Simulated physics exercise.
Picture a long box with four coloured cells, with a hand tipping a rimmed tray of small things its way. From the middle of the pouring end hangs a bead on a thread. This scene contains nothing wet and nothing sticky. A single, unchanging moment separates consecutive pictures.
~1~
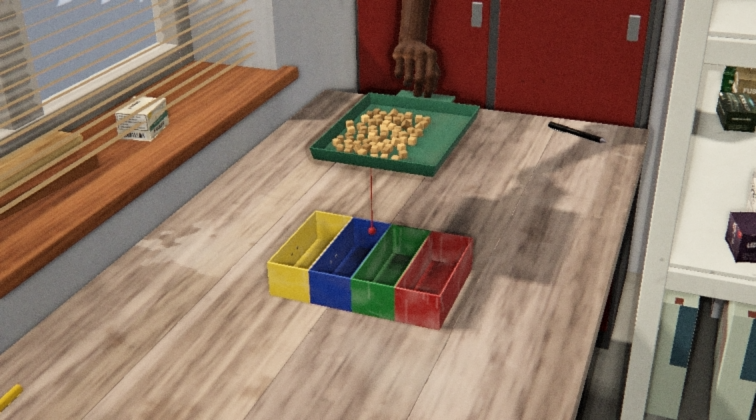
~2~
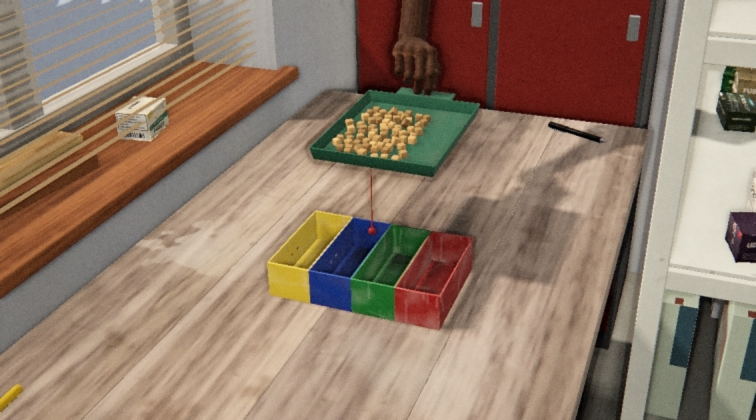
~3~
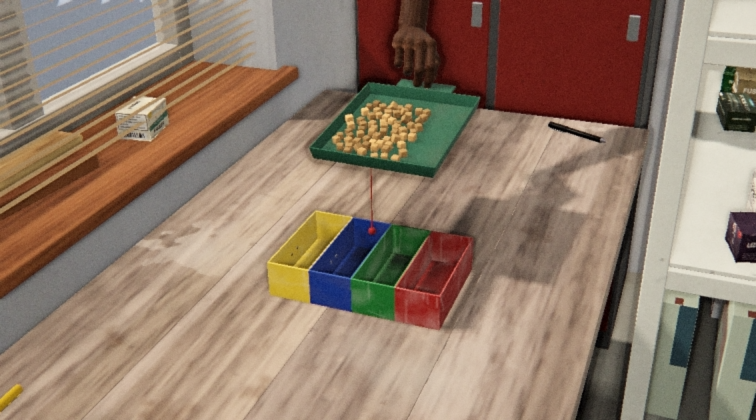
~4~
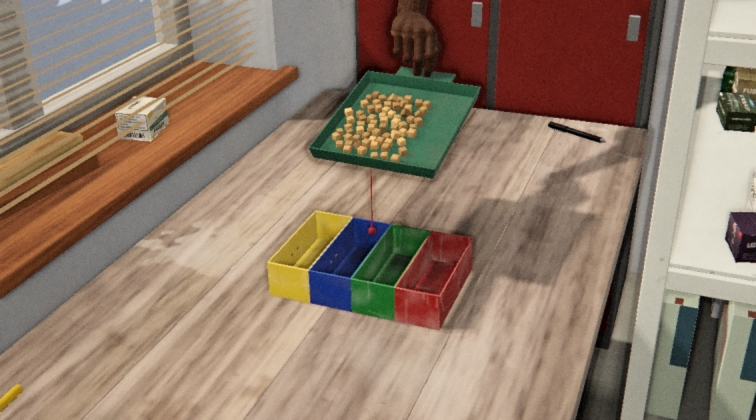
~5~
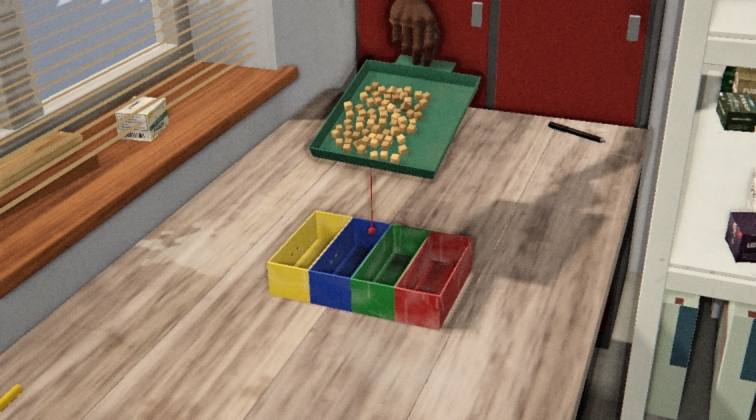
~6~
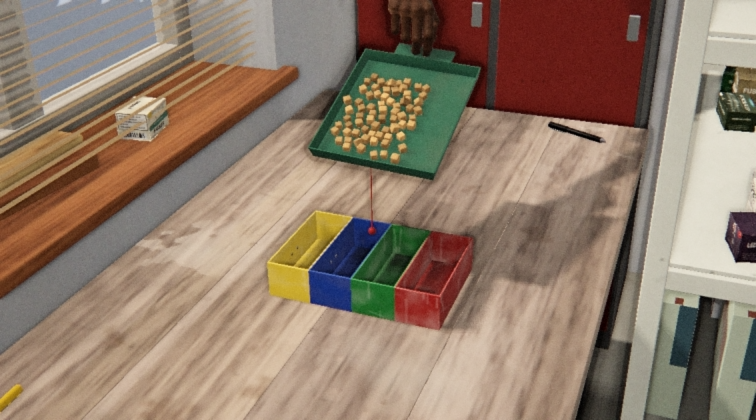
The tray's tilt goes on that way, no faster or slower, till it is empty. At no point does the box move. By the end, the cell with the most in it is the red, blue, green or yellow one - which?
The green one.
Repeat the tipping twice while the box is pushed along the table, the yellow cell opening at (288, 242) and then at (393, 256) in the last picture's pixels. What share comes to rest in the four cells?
Roughly 100 %, then roughly 50 %.
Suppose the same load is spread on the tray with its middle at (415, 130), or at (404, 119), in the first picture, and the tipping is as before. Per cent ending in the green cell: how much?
First try 40 %, second try 40 %.
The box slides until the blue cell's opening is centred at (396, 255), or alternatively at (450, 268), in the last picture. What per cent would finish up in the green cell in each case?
The first position comes out at 10 per cent, the other at 0 per cent.
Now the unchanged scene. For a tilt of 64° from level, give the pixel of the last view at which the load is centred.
Around (371, 148).
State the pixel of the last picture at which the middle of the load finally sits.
Close to (376, 295) in the last view.
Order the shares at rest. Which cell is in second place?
Rank two - the blue one.
Shortly afterwards, tray tipped steeply; all but a few on the tray; only a few falling or outside the box.
Next, tray tipped past a quarter turn; the bulk on the tray; a little in the green cell; only a few in the red cell; only a few in the blue cell; only a few in the yellow cell; a little falling or outside the box.
Some moments later, tray tipped past a quarter turn; near half in the green cell; near a third in the blue cell; a little in the red cell; a little in the yellow cell; only a few falling or outside the box.
In the end, tray tipped past a quarter turn; near half in the green cell; near a third in the blue cell; a little in the red cell; a little in the yellow cell; only a few outside the box.
